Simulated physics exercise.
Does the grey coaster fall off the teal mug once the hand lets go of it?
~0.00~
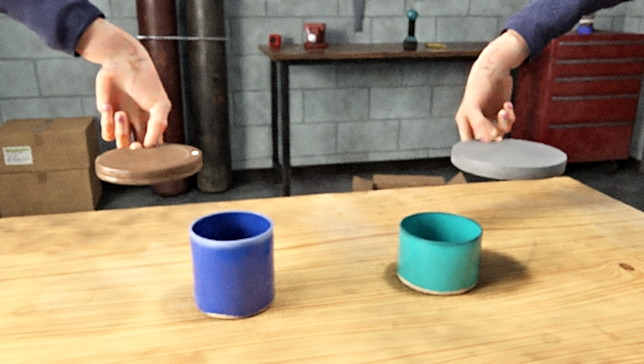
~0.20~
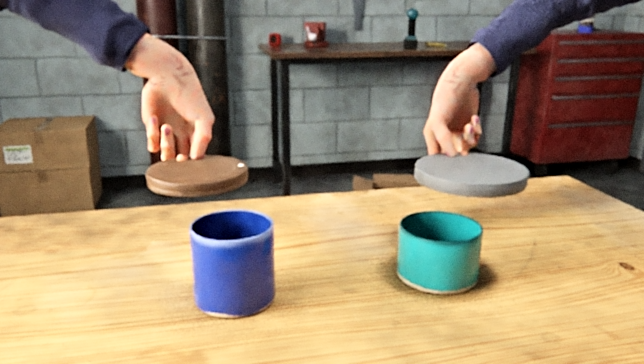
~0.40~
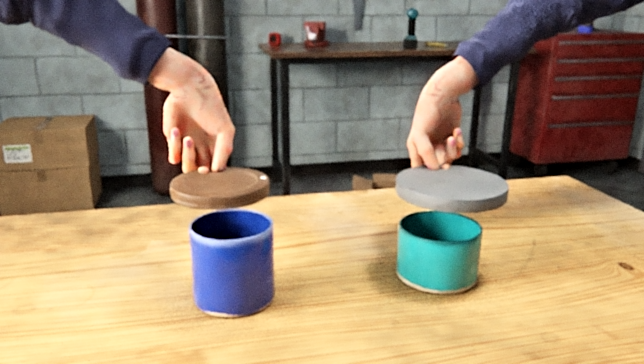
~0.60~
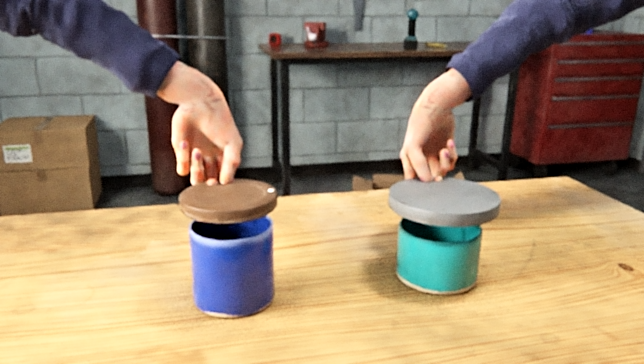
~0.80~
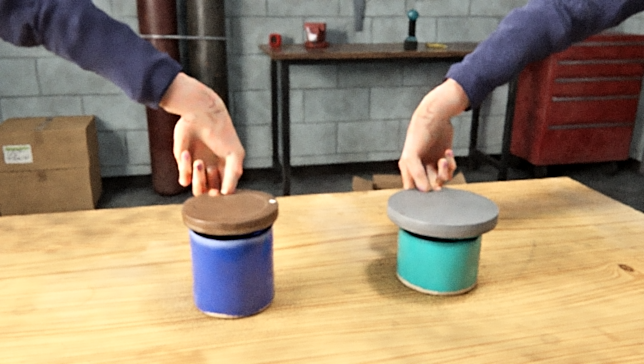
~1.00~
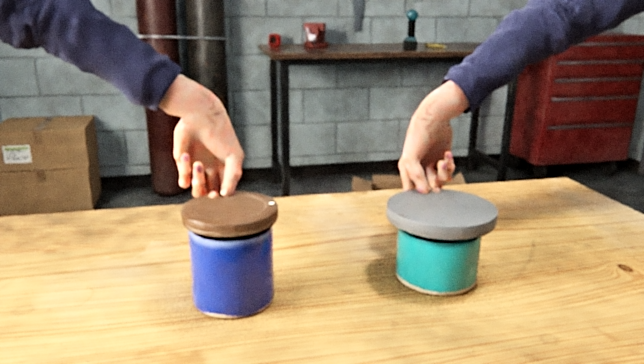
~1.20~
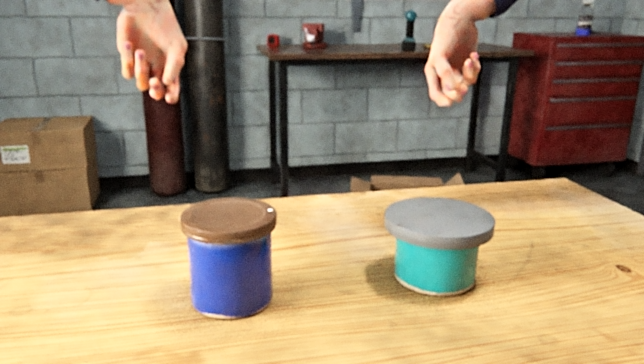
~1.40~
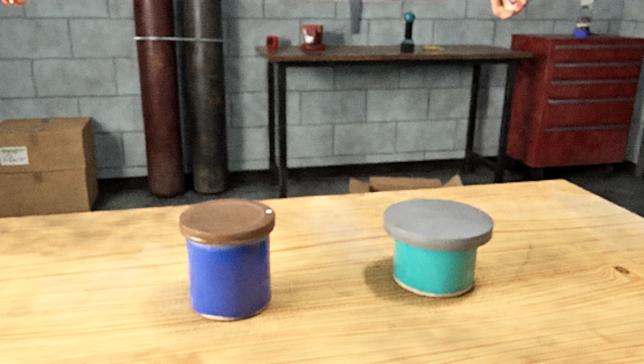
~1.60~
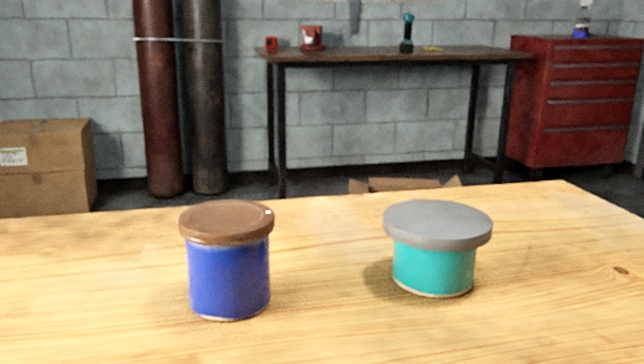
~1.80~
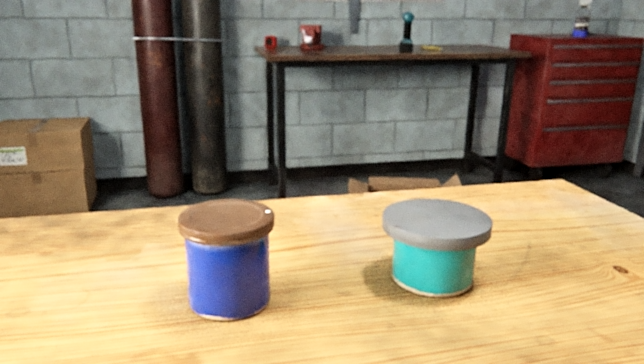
No, the grey coaster stays on top of the teal mug and covers its opening after the hand pulls away.
